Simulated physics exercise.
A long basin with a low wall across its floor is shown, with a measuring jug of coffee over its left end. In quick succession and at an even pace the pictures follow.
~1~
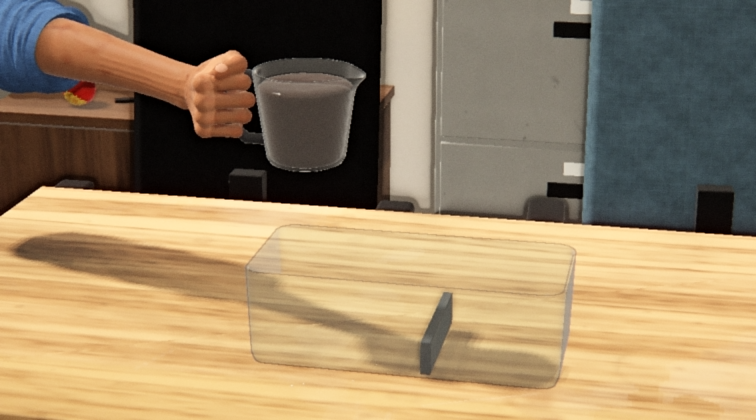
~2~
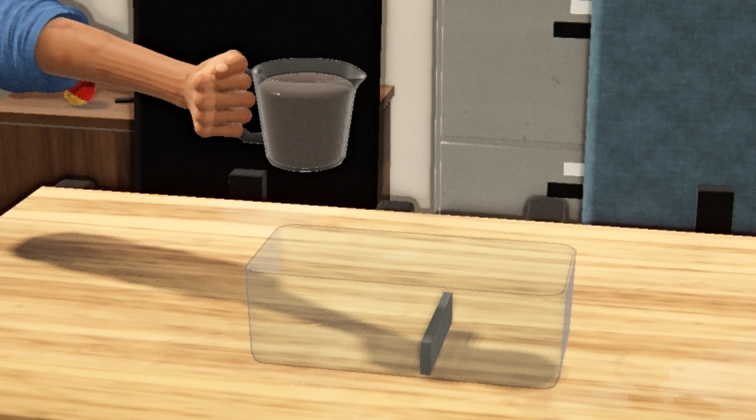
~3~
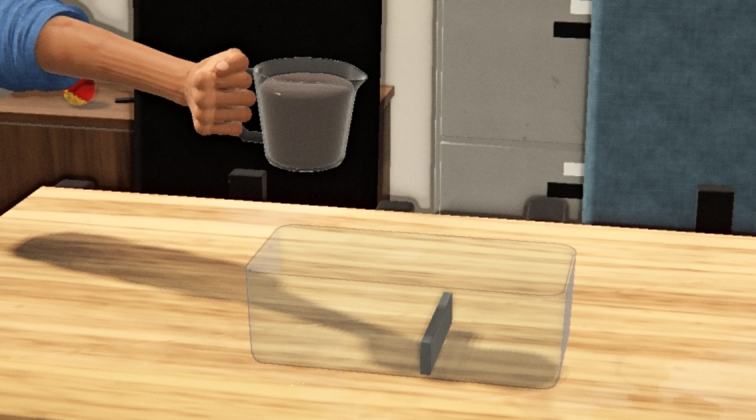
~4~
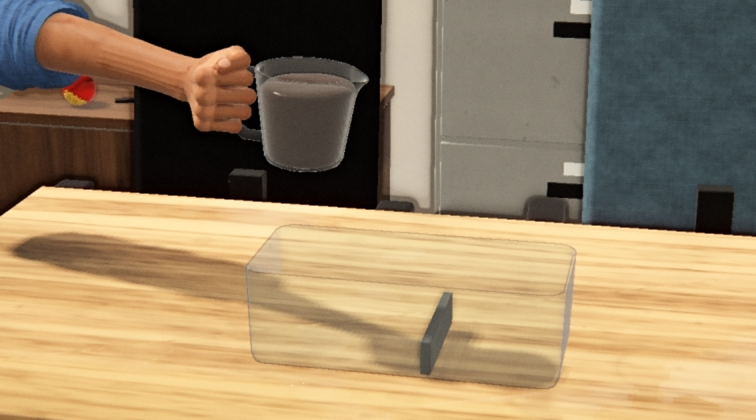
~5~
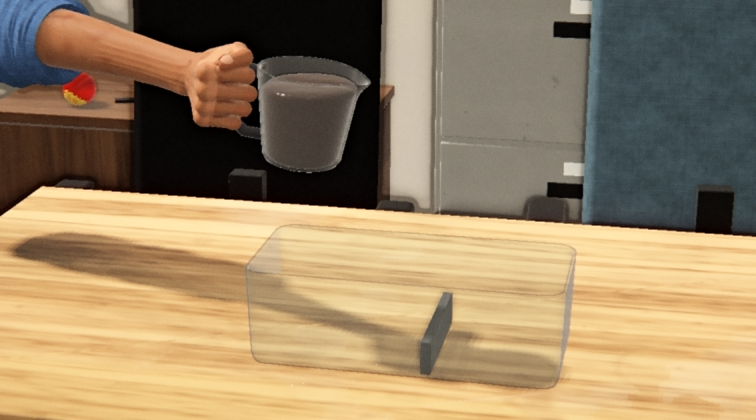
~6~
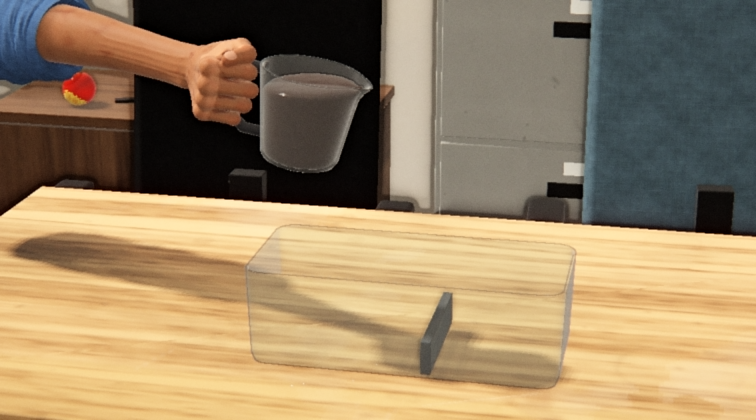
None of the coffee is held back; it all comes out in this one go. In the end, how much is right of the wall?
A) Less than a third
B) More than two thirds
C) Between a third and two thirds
Between a third and two thirds.
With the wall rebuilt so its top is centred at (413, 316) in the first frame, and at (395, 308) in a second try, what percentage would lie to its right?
Around 80 percent in try one and around 95 percent in try two.
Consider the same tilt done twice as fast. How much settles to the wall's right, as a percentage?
It works out near 25 %.
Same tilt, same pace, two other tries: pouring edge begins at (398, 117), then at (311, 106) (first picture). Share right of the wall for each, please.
Close to 75 in a hundred, and close to 5 in a hundred.
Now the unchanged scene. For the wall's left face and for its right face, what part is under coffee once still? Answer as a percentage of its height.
Near 30 on the left, 30 on the right.
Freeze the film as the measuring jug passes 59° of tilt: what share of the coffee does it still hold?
Roughly 75 percent.
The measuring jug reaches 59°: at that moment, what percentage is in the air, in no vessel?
Roughly 20 %.
A moment on, the measuring jug is tipped part way and 75 per cent is still to pour, 3 is left of the wall and 3 right of it.
Next, the measuring jug is tipped on its side and 21 per cent is still to pour, 23 is left of the wall and 37 right of it.
Then the measuring jug is tipped right over and 1 per cent is still to pour, 55 is left of the wall and 41 right of it.
Later the measuring jug is tipped right over and 0 per cent is still to pour, 56 is left of the wall and 43 right of it.
In the end 56 per cent lies left of the wall, 42 right of it and 1 outside.
